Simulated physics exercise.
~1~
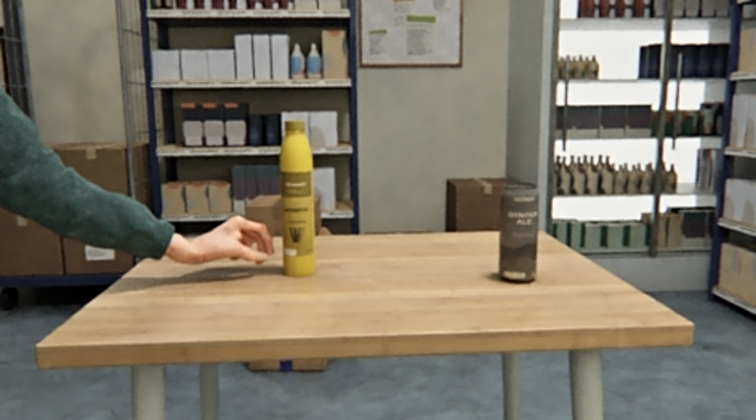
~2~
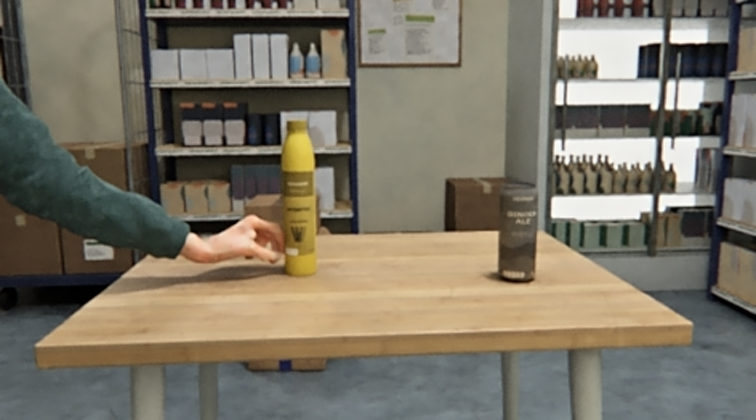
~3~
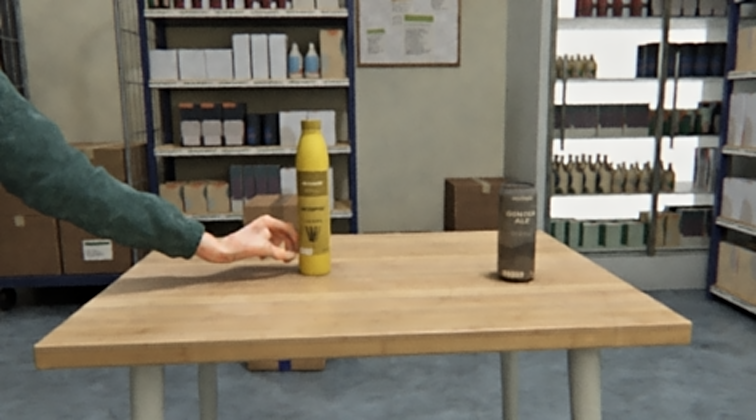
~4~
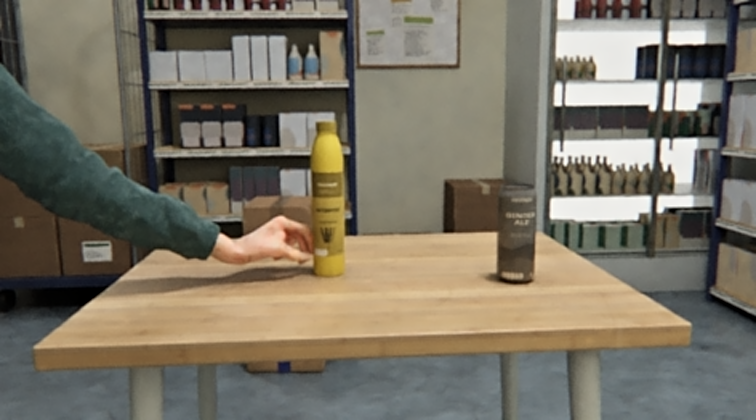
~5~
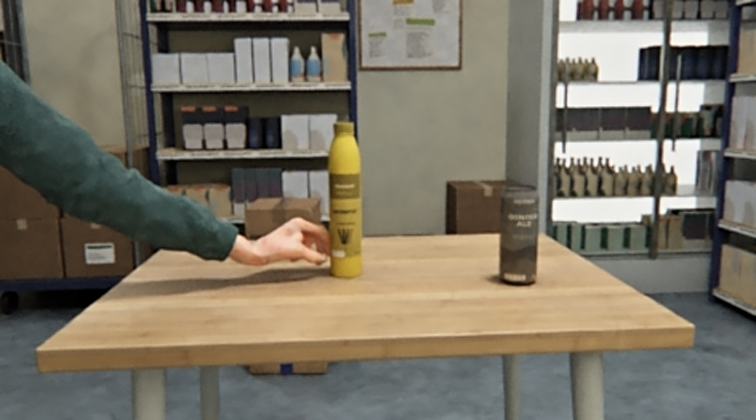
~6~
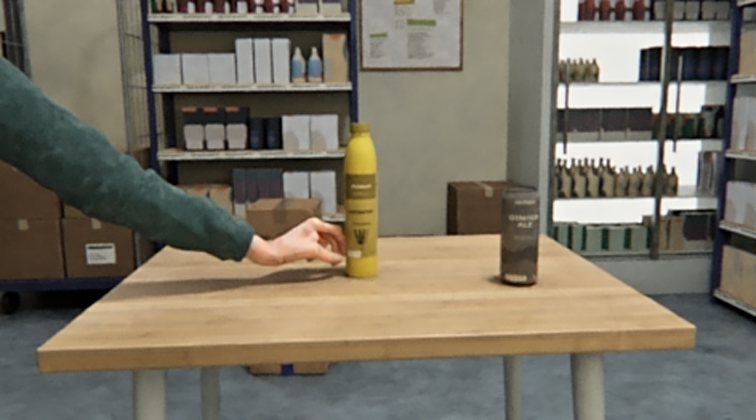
A yellow bottle slides upright to the right beside a pointing hand, nearing a grey can.
